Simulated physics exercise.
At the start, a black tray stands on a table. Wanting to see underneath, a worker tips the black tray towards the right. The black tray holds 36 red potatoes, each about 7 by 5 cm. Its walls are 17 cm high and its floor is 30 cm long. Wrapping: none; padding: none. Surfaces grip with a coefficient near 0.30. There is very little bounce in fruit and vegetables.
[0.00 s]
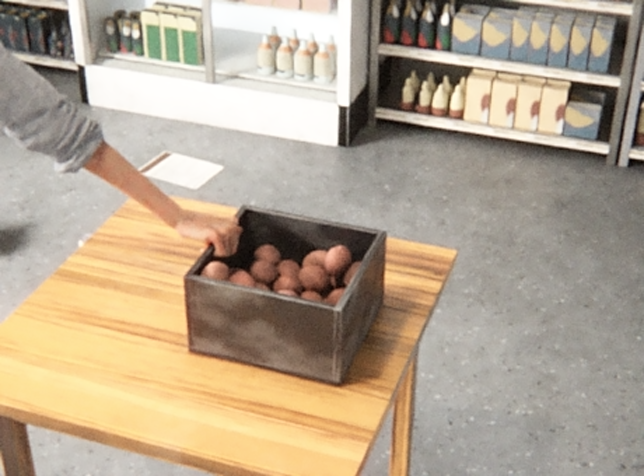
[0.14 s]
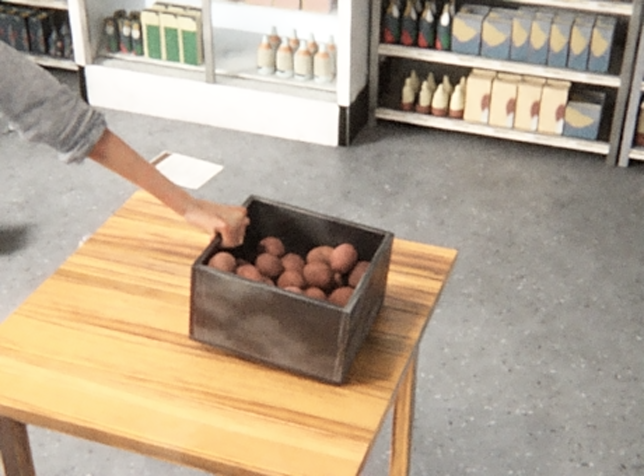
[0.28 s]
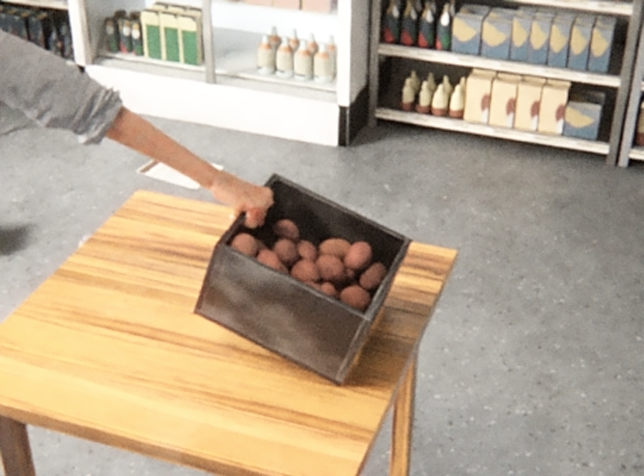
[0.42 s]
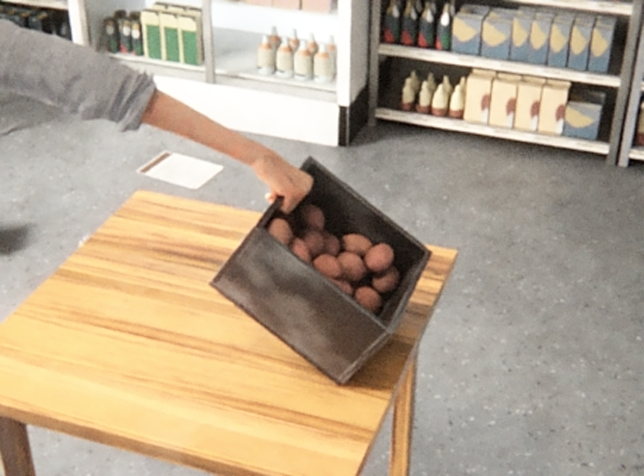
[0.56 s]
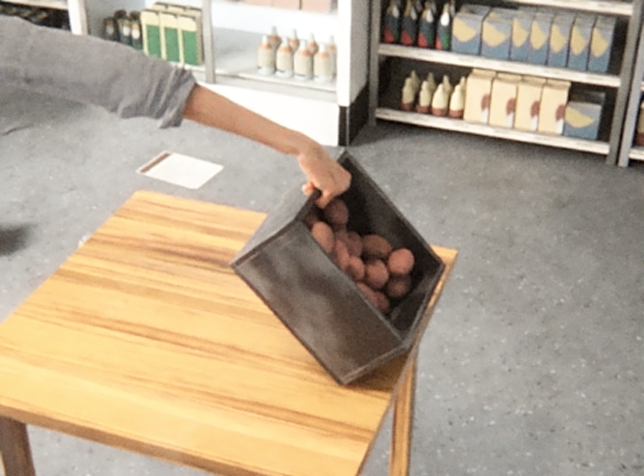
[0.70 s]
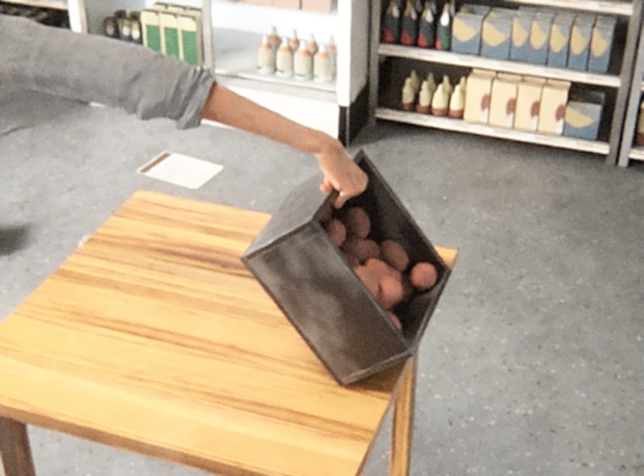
A hand tilting a black tray of red potatoes steeply to the right on a wooden table, the potatoes shifting inside.
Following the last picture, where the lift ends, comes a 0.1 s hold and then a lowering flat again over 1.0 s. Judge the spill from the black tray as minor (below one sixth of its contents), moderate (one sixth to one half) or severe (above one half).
My bet is the number getting out will be below one sixth of the total.
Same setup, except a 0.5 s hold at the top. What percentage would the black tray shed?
Black tray 0%.
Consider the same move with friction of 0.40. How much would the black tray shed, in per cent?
Then the black tray sheds 0 per cent of its load.
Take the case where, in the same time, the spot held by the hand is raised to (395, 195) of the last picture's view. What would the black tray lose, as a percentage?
The black tray would shed 10 percent of its load.
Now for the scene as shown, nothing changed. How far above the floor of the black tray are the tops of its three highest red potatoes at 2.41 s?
Height: Roughly 15 cm.
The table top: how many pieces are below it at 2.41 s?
Estimate - about 0 in total.
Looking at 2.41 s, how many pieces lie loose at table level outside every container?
About 0.
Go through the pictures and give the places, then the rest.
In the first frame (each is followed by its nearest rim corner in this view), black tray, (335, 307); 0° from level; none out.
Black tray, (344, 309); 5° from level, in the second frame.
Black tray, (365, 315); 18° from level, in the third frame.
Black tray, (388, 328); 33° from level, in the fourth frame.
Black tray, (405, 342); 46° from level, in the fifth frame.
Black tray, (411, 348); 51° from level; none out, in the sixth frame.
After 0.97 s, tilt 47°; black tray 36 in, 0 out.
After 1.31 s, tilt 25°; black tray 36 in, 0 out.
After 1.79 s, tilt 0°; black tray 36 in, 0 out.
Outcome (at 2.41 s), black tray 36 in, 0 out. Asked share, 0 of 36, 0 per cent.
